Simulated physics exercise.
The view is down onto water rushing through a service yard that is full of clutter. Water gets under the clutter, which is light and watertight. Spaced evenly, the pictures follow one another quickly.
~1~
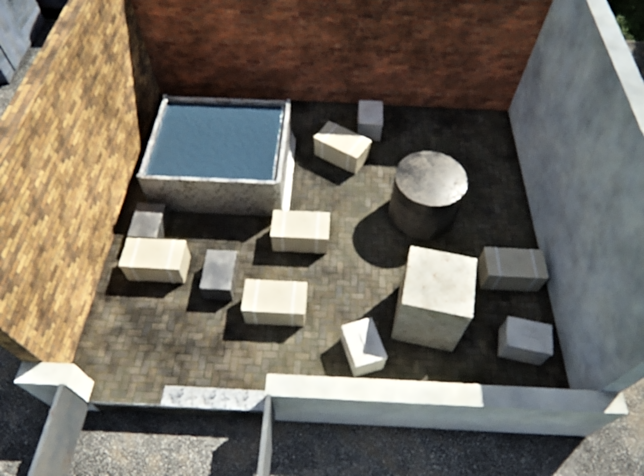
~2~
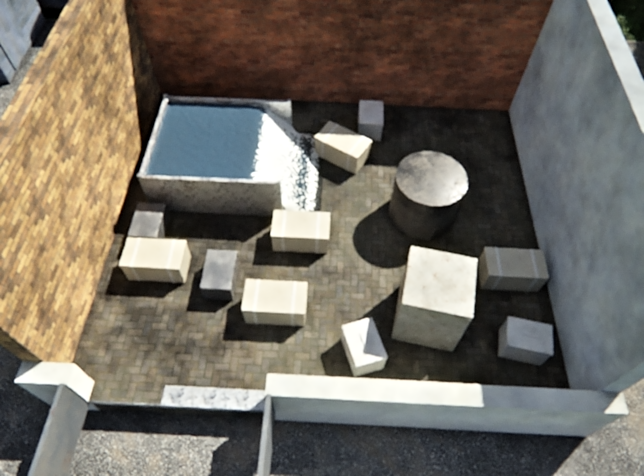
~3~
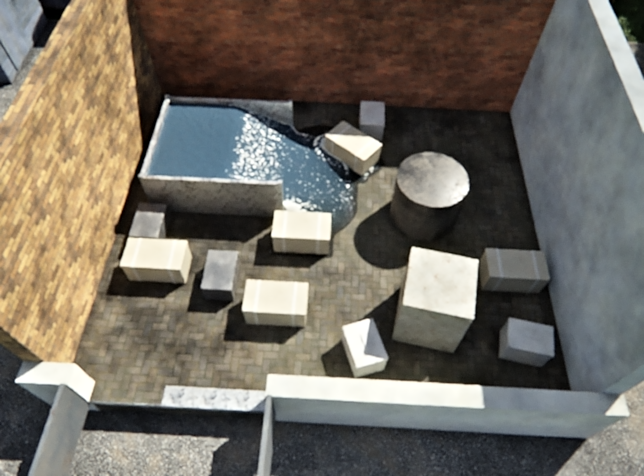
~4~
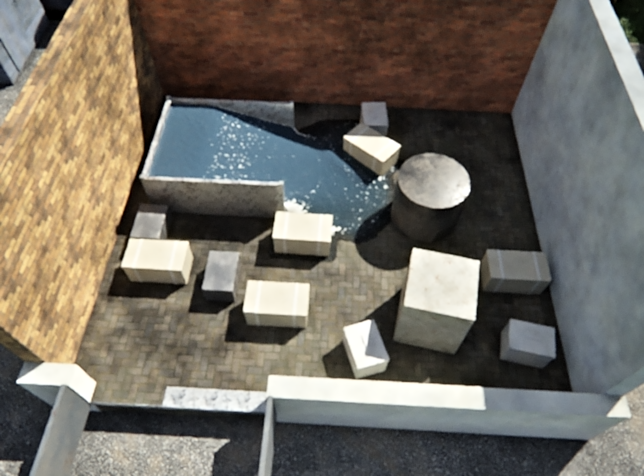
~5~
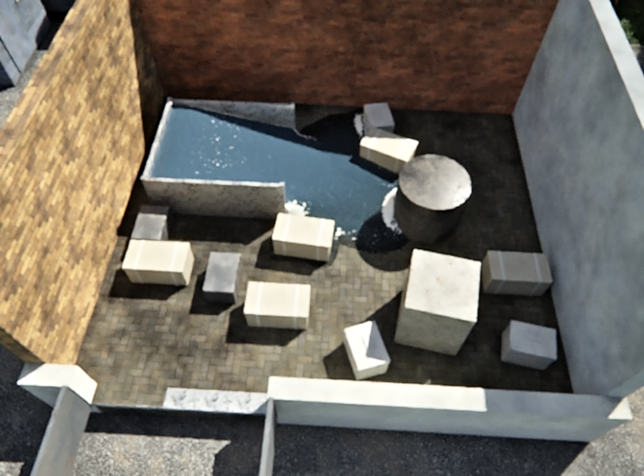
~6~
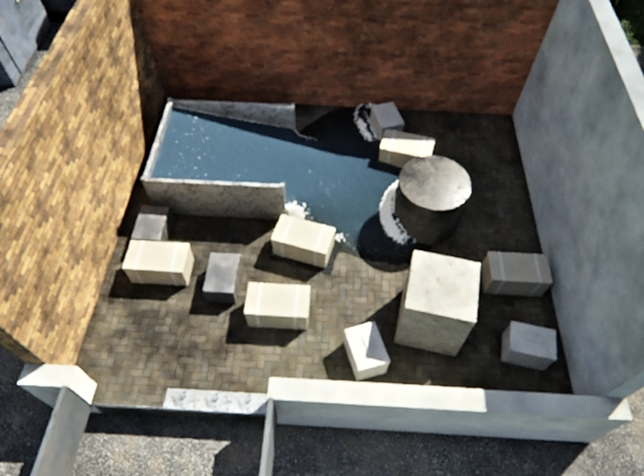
Water pours from a raised tank into a cluttered yard, pushing pale boxes to the right.
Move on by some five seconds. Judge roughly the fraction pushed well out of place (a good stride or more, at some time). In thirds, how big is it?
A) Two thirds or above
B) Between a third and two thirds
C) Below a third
B.
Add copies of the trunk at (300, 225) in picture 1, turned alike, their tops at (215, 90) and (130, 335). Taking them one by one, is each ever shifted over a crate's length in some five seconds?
Taking them in order, the first one never gets that far and the second one never gets that far.
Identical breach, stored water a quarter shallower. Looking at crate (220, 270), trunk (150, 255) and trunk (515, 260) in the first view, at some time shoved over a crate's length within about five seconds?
Respectively, never gets that far, never gets that far, gets that far.
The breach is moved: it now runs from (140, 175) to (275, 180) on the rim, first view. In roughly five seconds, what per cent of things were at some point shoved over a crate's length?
Result: Close to 70 %.
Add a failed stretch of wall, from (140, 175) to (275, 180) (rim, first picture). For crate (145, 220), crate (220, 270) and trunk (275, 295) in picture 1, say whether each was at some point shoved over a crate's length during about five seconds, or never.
Lab note - in sequence: Travelled far enough; travelled far enough; travelled far enough.
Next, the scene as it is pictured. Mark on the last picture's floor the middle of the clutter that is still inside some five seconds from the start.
Roughly (337, 302).
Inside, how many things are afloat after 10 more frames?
Number: 2.
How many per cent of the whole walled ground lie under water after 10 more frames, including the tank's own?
Roughly 55 %.
A moment on, 2 of 10 are well off their spots; 0 afloat.
Next, 2 of 10 are well off their spots; 2 afloat.
Later, 3 of 10 are well off their spots; 3 afloat.
In the end, 5 of 10 are well off their spots, and 5 have been at some point; 4 afloat.
